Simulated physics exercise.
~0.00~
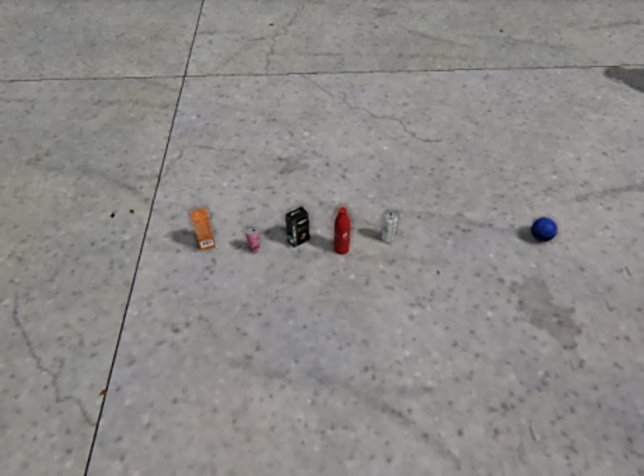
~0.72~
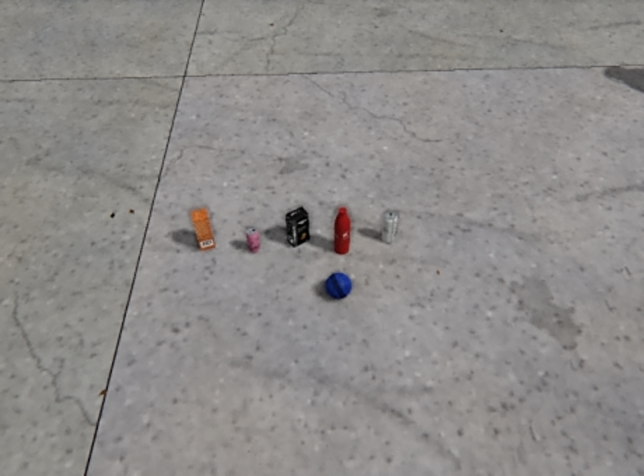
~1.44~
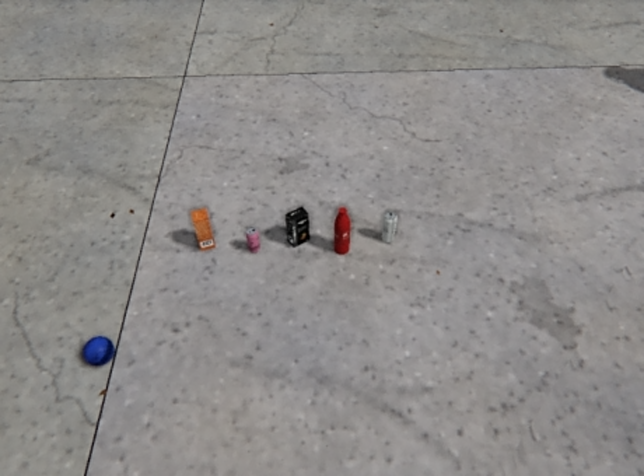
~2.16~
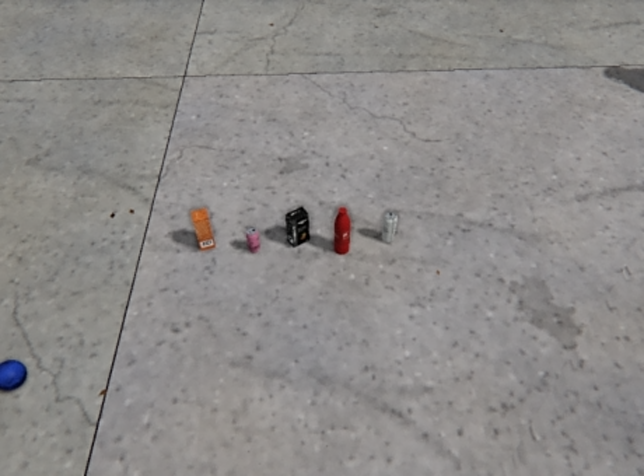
Blue ball rolling leftward across a concrete floor, passing in front of a row of five small standing items, all left untouched.
